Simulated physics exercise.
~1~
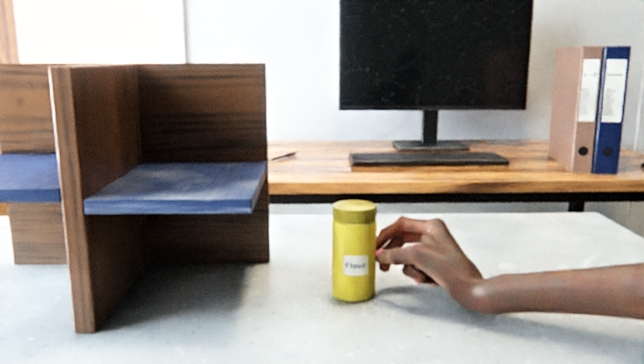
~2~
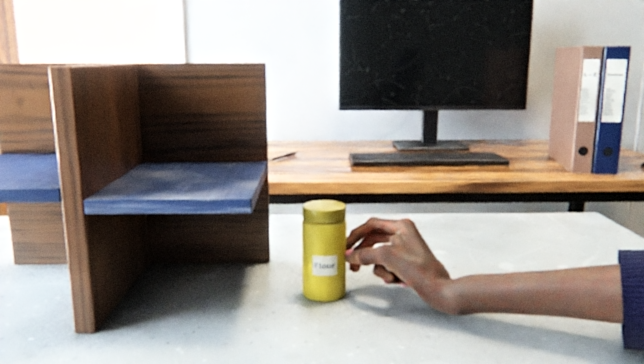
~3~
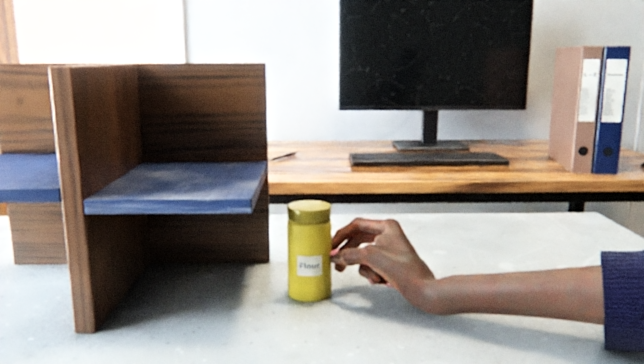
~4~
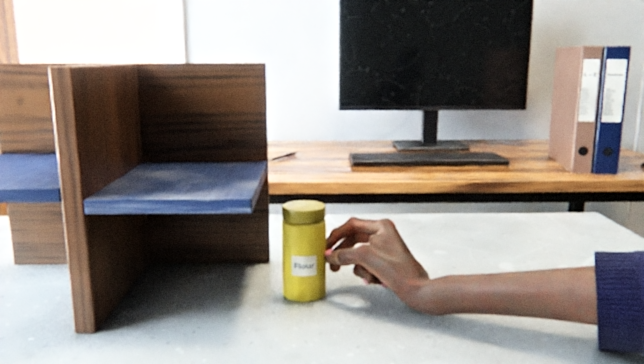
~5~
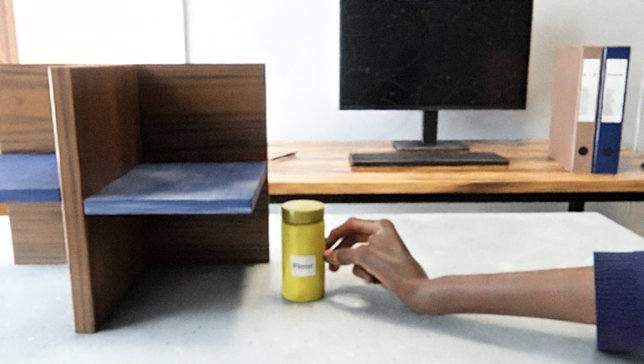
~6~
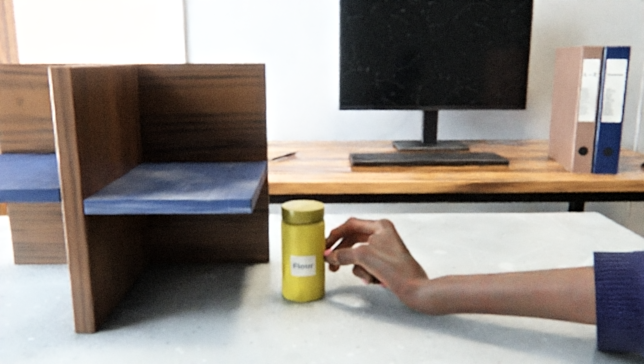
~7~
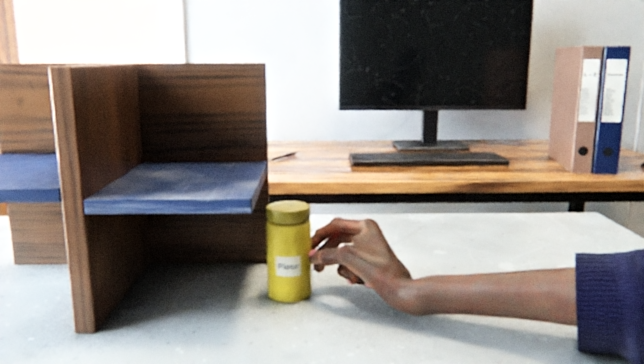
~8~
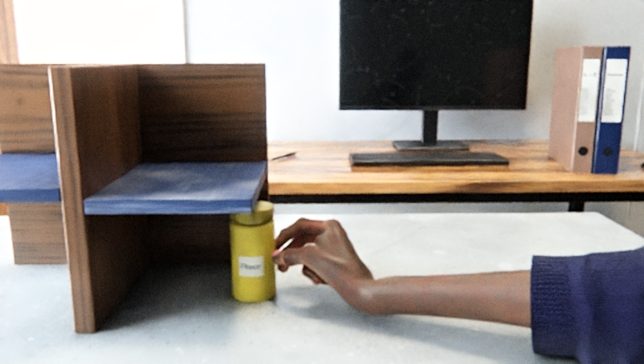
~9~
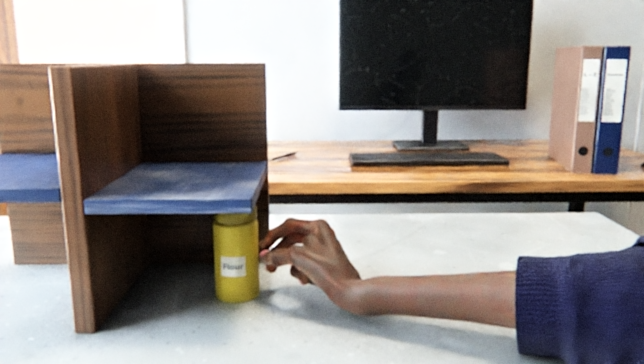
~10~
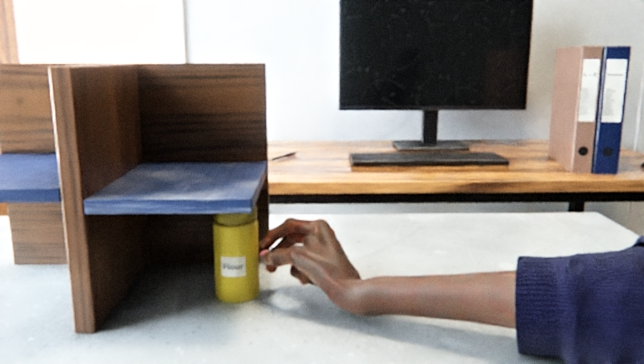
A yellow shaker is pushed left by a hand, pauses, then slides under a blue shelf.
